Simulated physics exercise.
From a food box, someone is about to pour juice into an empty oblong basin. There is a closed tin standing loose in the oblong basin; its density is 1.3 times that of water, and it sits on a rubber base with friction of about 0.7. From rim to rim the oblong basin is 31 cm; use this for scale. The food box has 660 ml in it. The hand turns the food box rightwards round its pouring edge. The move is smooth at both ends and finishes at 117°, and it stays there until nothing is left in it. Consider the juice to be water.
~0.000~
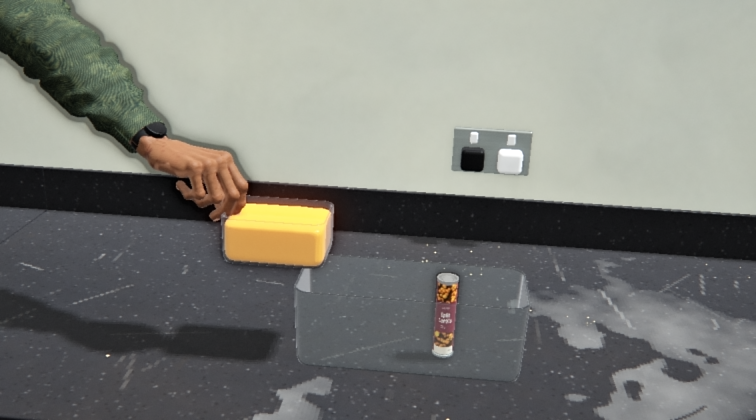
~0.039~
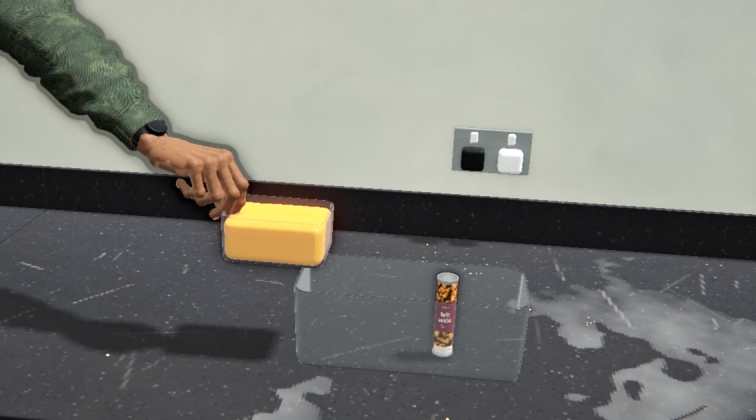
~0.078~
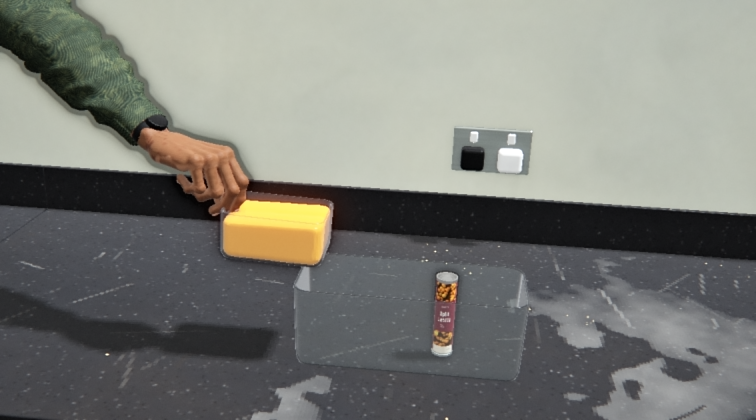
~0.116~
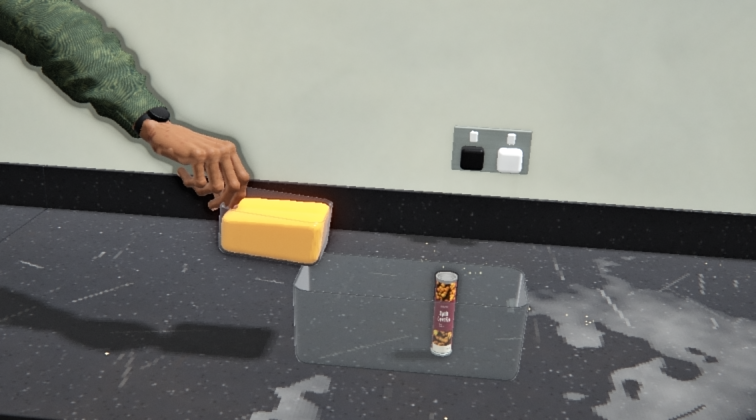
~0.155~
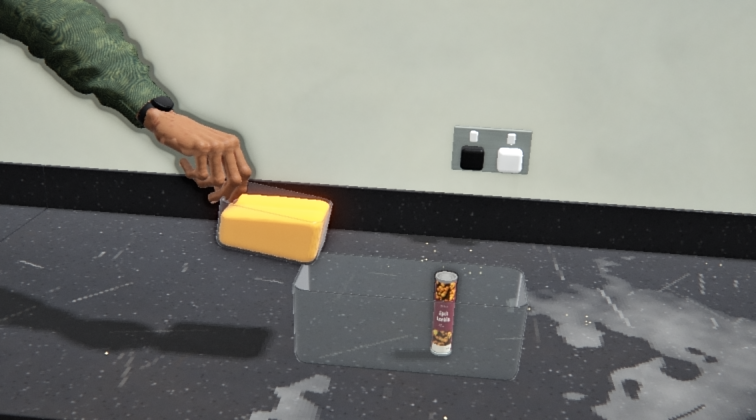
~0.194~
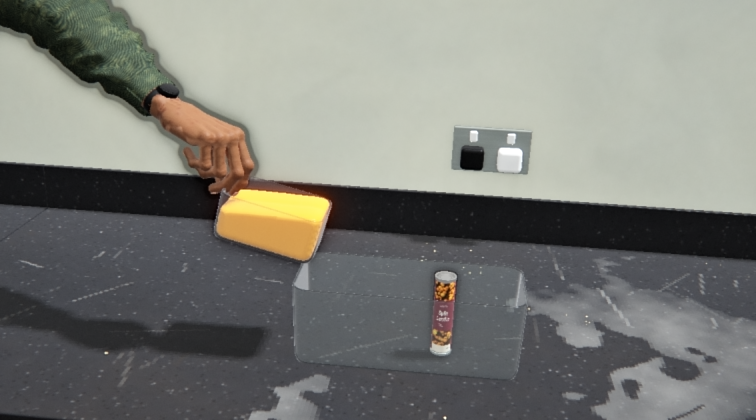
A hand in a green patterned sleeve and dark wristband holds a yellow-orange, clear-edged box above a dark, scratched countertop against a pale wall, seen from slightly above. To the right, a small tube with a dark reddish label stands inside a transparent oblong basin, below a socket plate with black and white squares. The hand slowly tilts the box rightwards, its left side rising slightly, while the view stays still.
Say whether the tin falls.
My bet is it never capsizes.
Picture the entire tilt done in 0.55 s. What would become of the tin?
Result: Tin tipped over.
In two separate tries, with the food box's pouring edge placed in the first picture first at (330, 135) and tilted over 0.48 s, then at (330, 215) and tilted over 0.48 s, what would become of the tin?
The tin overturns the first time and overturns the second time.
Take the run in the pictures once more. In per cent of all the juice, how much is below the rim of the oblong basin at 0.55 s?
About 16%.
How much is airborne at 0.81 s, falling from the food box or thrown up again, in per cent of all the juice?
Near 6 per cent, I'd say.
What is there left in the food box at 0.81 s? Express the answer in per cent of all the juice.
I reckon near 2 per cent still sits there.
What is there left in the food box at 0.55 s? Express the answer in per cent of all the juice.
Roughly 40 percent.
After 0.55 s the tilt is 81° and 39 per cent is still to pour; the tin stands where it began.
After 0.81 s the tilt is 115° and 2 per cent is still to pour; the tin stands where it began.
After 1.08 s the tilt is 117° and 0 per cent is still to pour; the tin stands where it began.
After 1.38 s the tilt is 117° and 0 per cent is still to pour; the tin stands where it began.
In the end the tin stands where it began.
